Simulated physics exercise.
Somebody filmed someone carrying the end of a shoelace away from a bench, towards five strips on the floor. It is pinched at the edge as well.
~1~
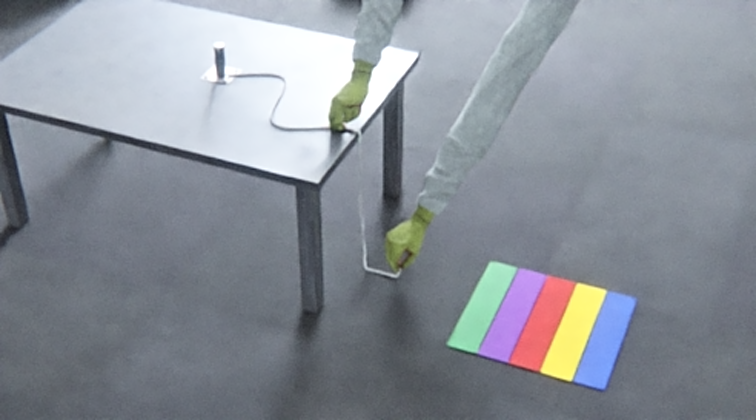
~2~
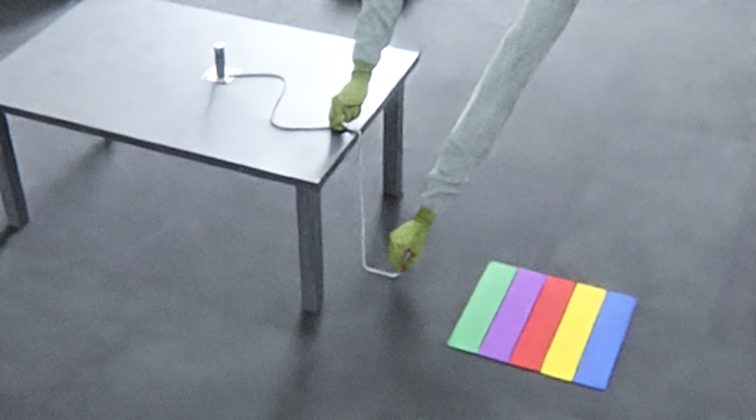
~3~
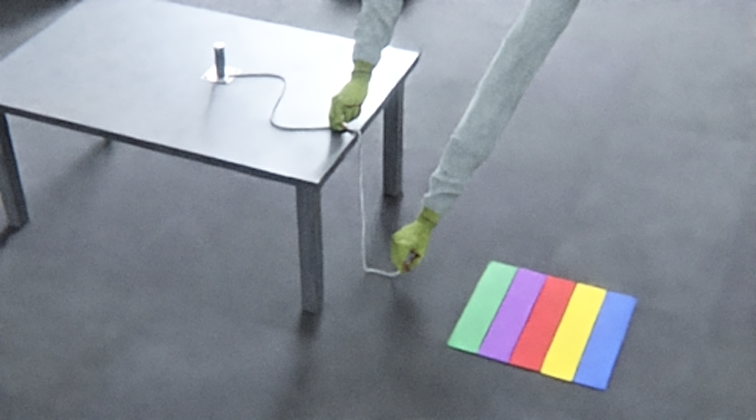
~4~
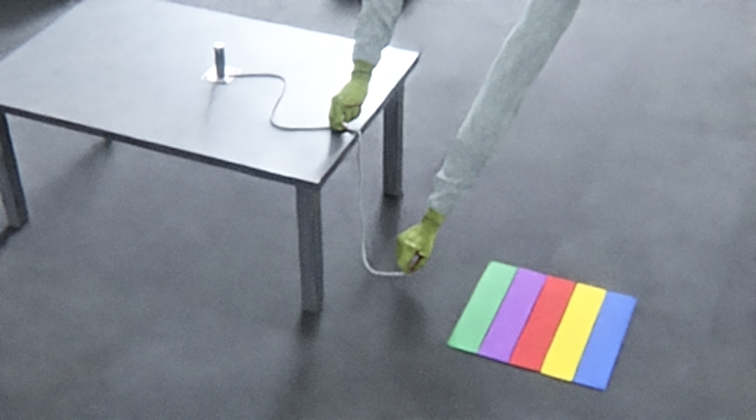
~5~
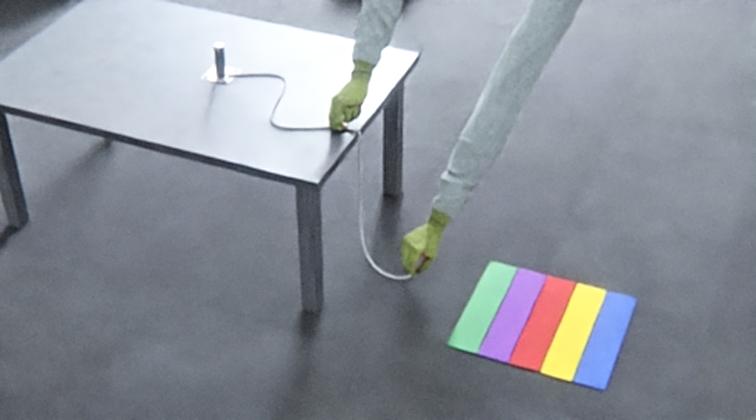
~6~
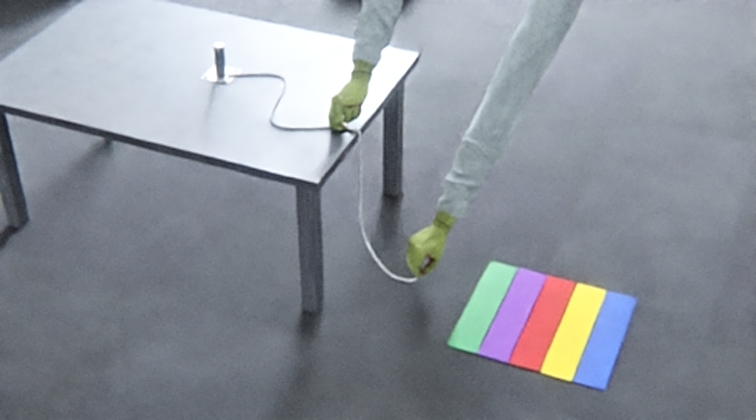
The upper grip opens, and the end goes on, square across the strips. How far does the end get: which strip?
Over yellow.
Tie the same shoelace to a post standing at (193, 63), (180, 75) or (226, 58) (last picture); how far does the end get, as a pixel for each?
In that order: (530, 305), (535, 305) and (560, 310).
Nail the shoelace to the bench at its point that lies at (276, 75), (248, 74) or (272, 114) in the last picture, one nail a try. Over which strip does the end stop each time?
It would be yellow; yellow; purple.
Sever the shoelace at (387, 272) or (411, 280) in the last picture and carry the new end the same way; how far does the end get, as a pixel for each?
About (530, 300) and (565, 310).
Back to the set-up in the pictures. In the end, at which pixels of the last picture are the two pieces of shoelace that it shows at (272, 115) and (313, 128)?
The first at (334, 113), the second at (381, 139).
Early on, end near (524, 301); over purple.
Midway, end near (559, 311); over red.
At the end of the slack, end near (581, 317); over yellow. The end stops over the yellow strip.
